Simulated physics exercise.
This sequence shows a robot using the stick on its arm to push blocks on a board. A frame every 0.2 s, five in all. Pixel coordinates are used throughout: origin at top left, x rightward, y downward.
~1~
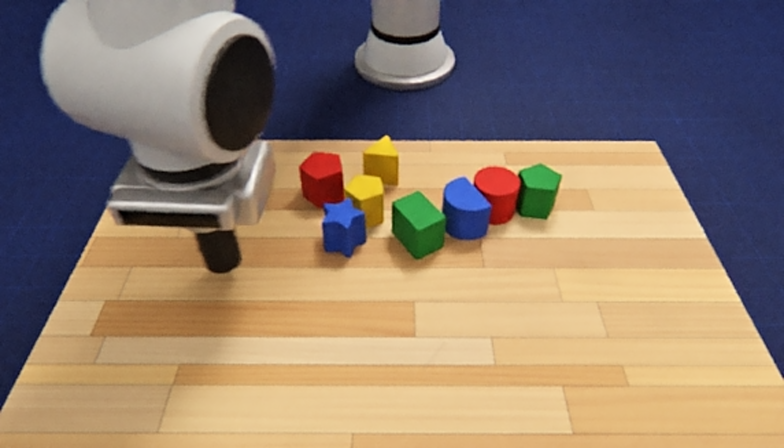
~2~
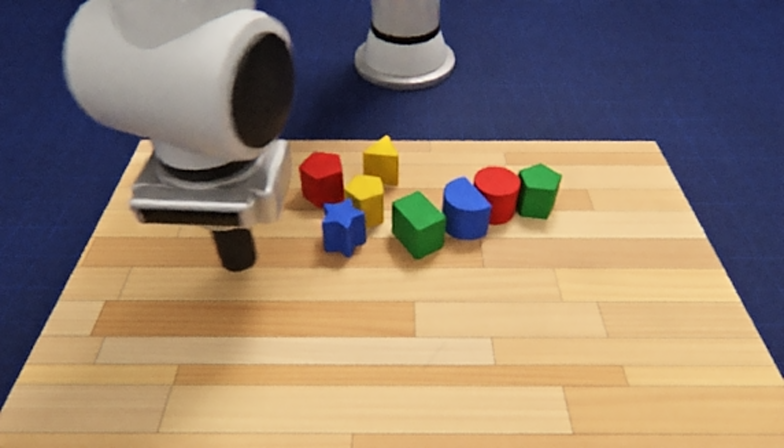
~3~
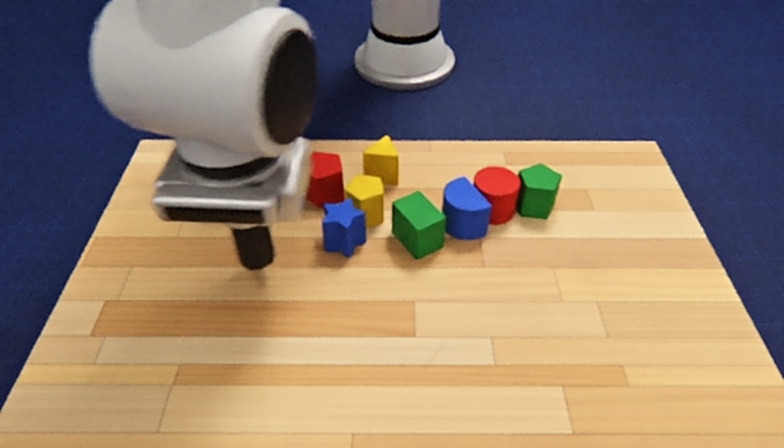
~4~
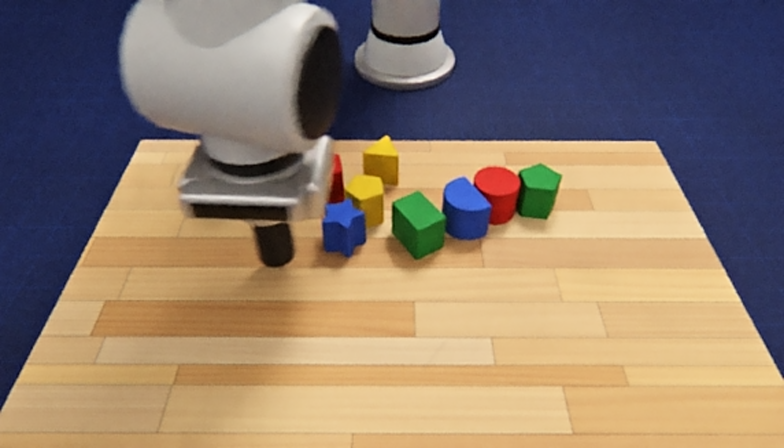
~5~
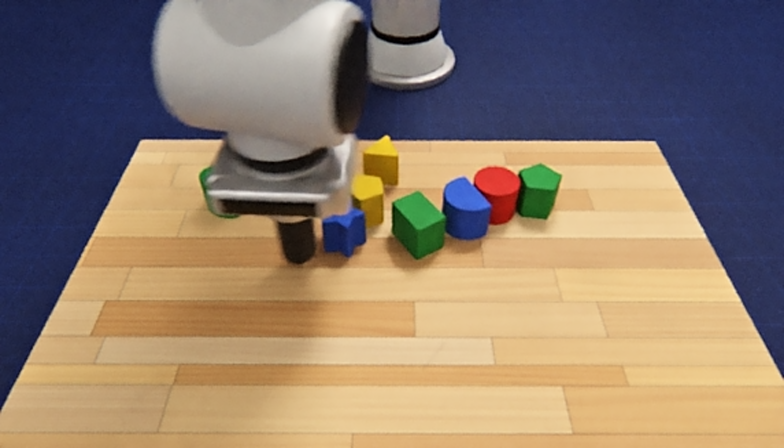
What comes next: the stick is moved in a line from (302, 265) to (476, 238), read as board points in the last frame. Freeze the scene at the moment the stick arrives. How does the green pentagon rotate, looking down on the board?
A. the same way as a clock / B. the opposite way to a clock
My pick is A.
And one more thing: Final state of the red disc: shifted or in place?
The red disc is moved.
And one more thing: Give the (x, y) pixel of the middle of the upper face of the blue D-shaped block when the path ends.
The blue D-shaped block ends near (515, 169).
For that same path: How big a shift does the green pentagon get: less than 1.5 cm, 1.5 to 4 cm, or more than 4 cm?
My prediction: Between 1.5 and 4 cm.
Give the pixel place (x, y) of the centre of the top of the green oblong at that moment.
I think it will end close to (501, 190).
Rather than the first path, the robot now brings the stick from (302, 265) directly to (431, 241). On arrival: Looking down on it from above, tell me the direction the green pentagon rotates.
With the clock.
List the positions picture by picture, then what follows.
In the first frame, stick tip (224, 262); block tops, blue star-shaped block (342, 212); green oblong (419, 209); blue D-shaped block (465, 194); red disc (497, 180); green pentagon (541, 176).
In the second frame, stick (240, 260); blocks unchanged.
In the third frame, stick (258, 258); blocks unchanged.
In the fourth frame, stick (278, 256); blocks unchanged.
In the fifth frame, stick (300, 252); blue star-shaped block partly hidden; green oblong (419, 209); blue D-shaped block (465, 194); red disc (497, 180); green pentagon (541, 176).
What follows on the original path. One third of the way, stick (362, 243); blue star-shaped block (368, 198), turned 55° anticlockwise.
Two thirds of the way, stick (422, 234); blue star-shaped block (384, 196), turned 100° anticlockwise; green oblong (451, 203); blue D-shaped block (480, 188), turned 25° anticlockwise; red disc (508, 173); green pentagon (550, 175), turned 15° clockwise.
At the end, stick (478, 225); blue star-shaped block (384, 196), turned 100° anticlockwise; green oblong (501, 190), turned 30° anticlockwise; blue D-shaped block (515, 169), turned 40° anticlockwise; red disc (531, 150); green pentagon (564, 172), turned 40° clockwise.
